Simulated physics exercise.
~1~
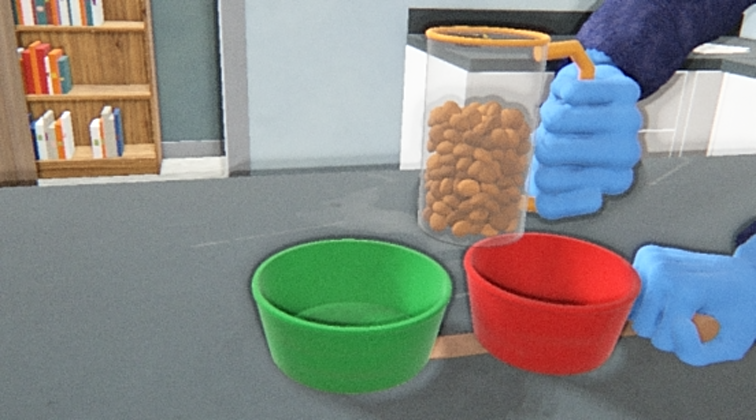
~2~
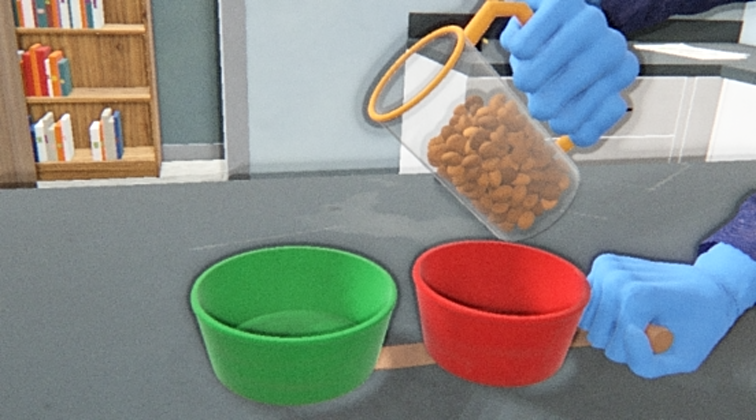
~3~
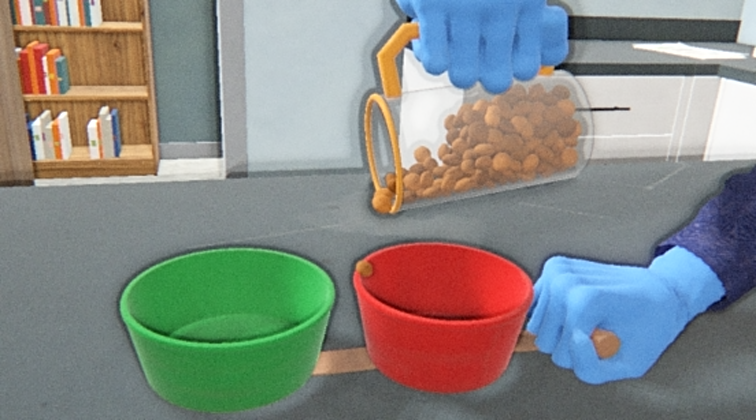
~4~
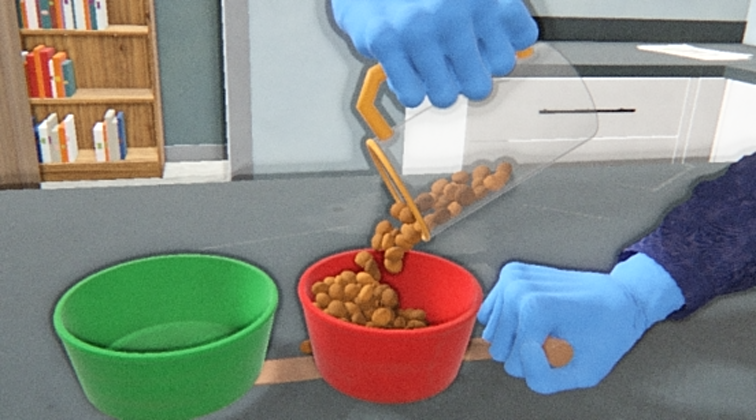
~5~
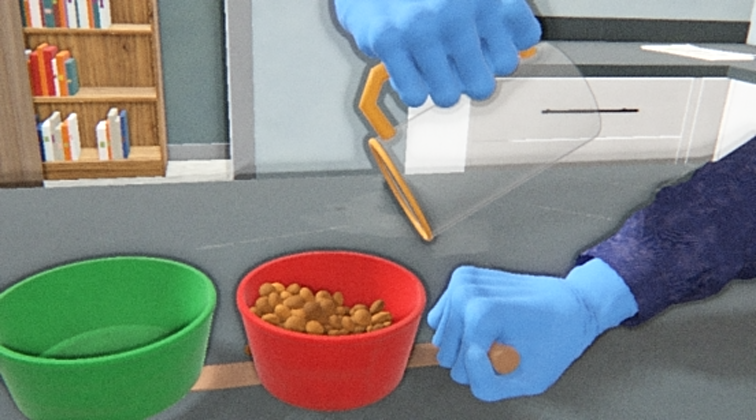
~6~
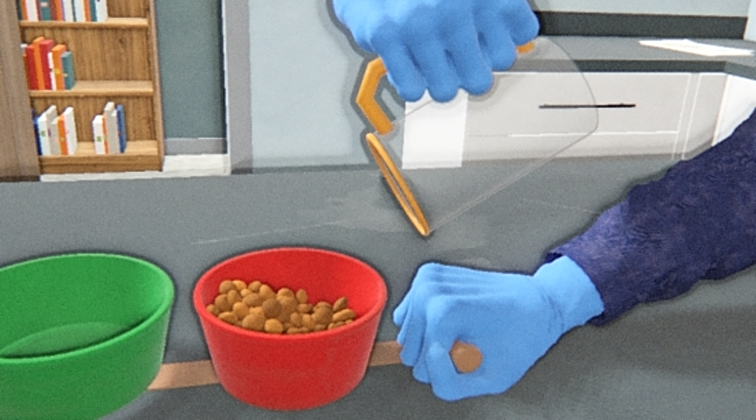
A blue-gloved hand holds a clear cup with an orange rim and handle, full of brown kibble, above a dark grey table seen from the front and slightly above. Below, a green dish on the left and a red dish on the right sit on a tan strip gripped by another gloved hand, with a bookshelf behind at left. The strip slides steadily left while the cup tips over toward the left. Kibble begins falling at the red dish, then pours into it in a thick stream. The emptied cup stays tilted as the dishes slide further left, the kibble heaped in the red dish and the green one empty.
